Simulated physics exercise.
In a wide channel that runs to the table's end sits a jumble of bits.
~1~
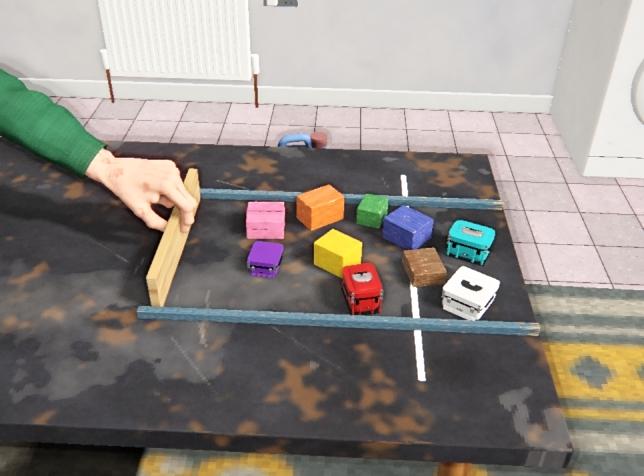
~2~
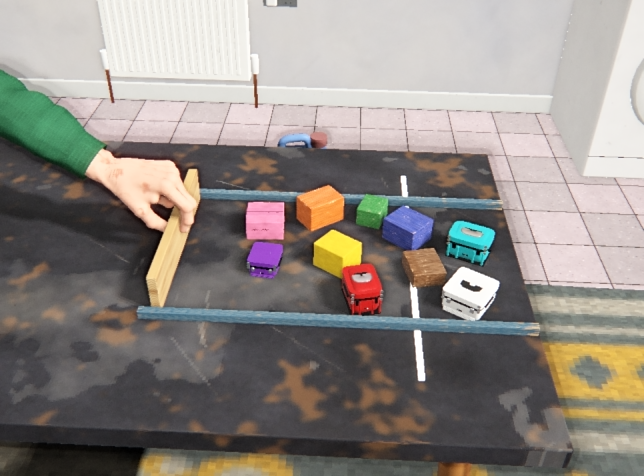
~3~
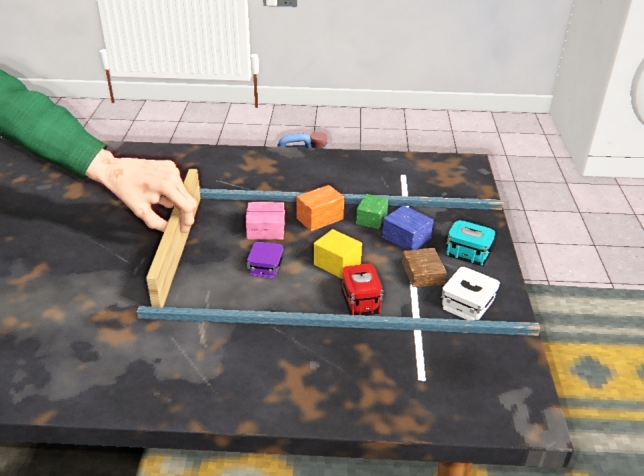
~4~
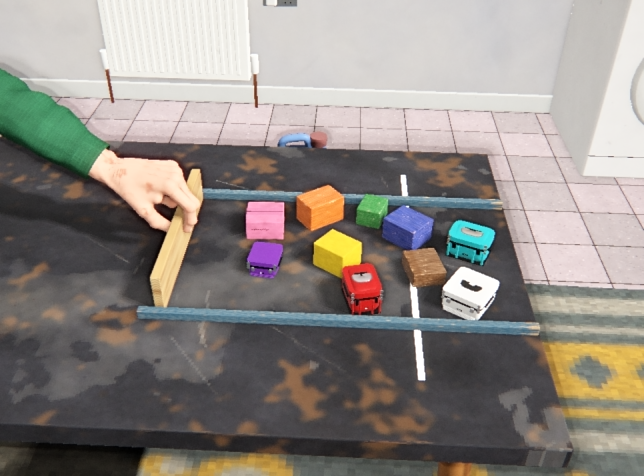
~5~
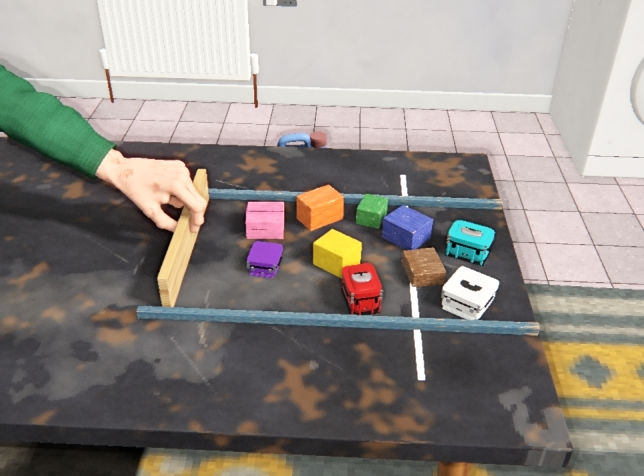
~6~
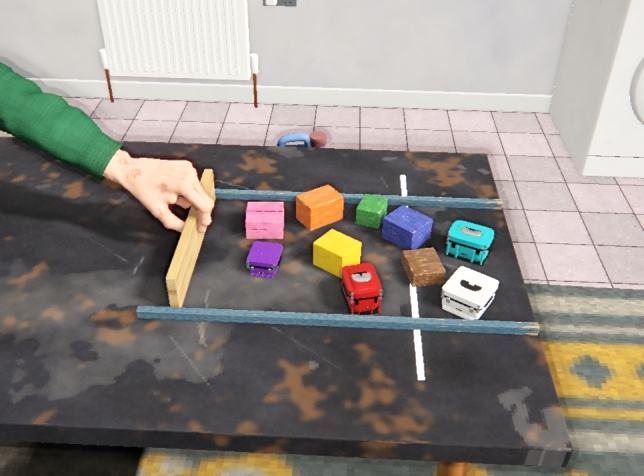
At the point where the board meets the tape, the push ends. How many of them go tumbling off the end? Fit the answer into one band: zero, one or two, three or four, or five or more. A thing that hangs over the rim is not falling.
I would say zero.
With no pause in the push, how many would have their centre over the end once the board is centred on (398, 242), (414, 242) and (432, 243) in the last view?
Going through the three places, I get 0, 0 and 0.
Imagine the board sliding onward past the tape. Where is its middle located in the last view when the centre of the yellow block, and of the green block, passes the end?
For the yellow block, about (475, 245); for the green block, about (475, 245).
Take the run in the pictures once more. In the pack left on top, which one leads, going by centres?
The turquoise case ends nearest.
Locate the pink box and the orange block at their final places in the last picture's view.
Going in order: First (427, 231), then (421, 207).
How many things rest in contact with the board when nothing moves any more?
Count recorded: 4.
Soon after, none off yet; turquoise case at rest near (470, 242); white case at rest near (469, 294); brown block at rest near (423, 267).
After that, none off yet; turquoise case moving near (480, 244); white case displaced a little near (486, 298); brown block displaced about its own width near (462, 274).
In the end, the number that fall off is zero.
